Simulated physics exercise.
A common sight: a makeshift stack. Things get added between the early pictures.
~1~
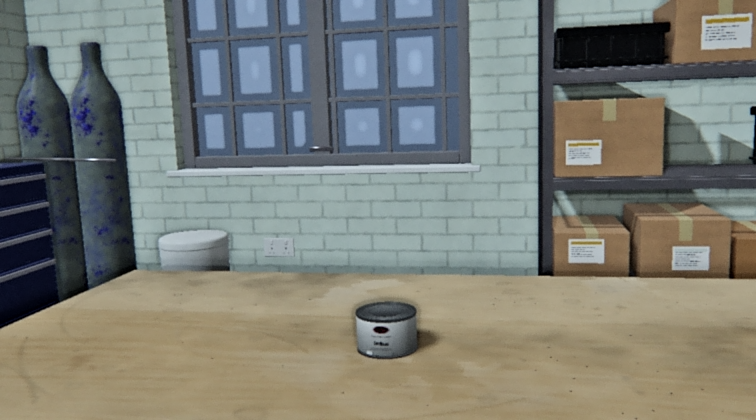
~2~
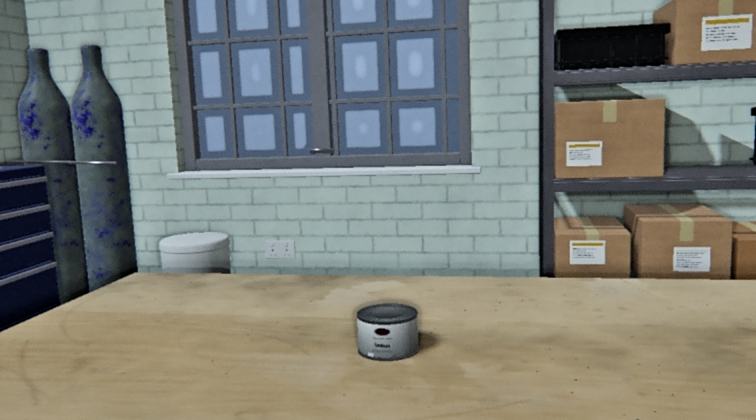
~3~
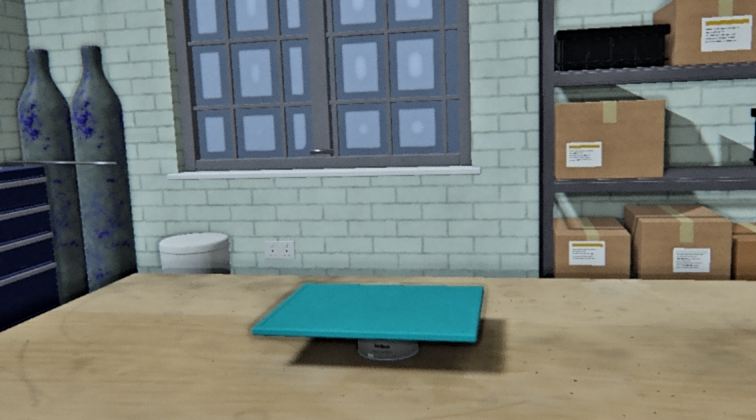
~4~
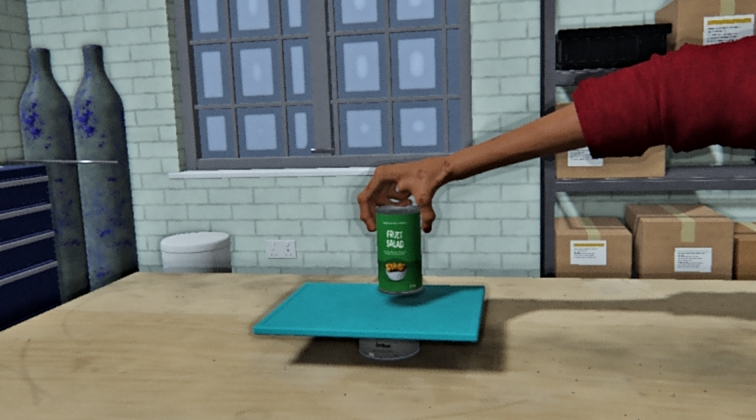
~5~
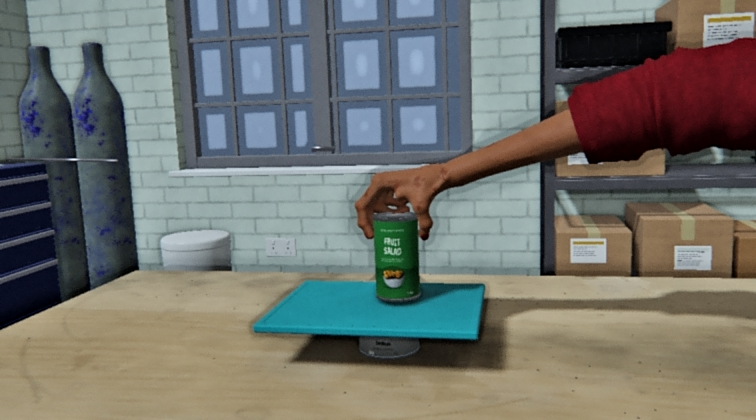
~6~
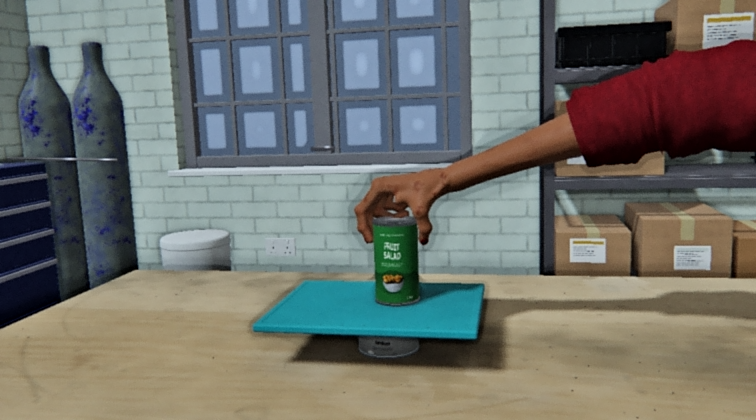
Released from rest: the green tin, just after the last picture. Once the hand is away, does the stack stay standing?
Yes.
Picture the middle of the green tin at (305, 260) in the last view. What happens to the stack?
Then it comes apart.
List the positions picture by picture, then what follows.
In the first picture, the last thing is not in view yet.
In the second picture, the last thing is not in view yet.
In the third picture, the last thing is not in view yet; turquoise lid (378, 308).
In the fourth picture, still above its spot; green tin (399, 249); turquoise lid (379, 308).
In the fifth picture, still above its spot; green tin (397, 255); turquoise lid (379, 306).
In the sixth picture, in place under the hand; green tin (396, 260); turquoise lid (378, 305).
Then, 0.20 s later than the last frame, all is still.
Then, 0.40 s later than the last frame, green tin resting near (396, 261).
When it is over, all 3 as before. End places, in pixels of the last picture, green tin near (396, 261). The stack keeps its balance.
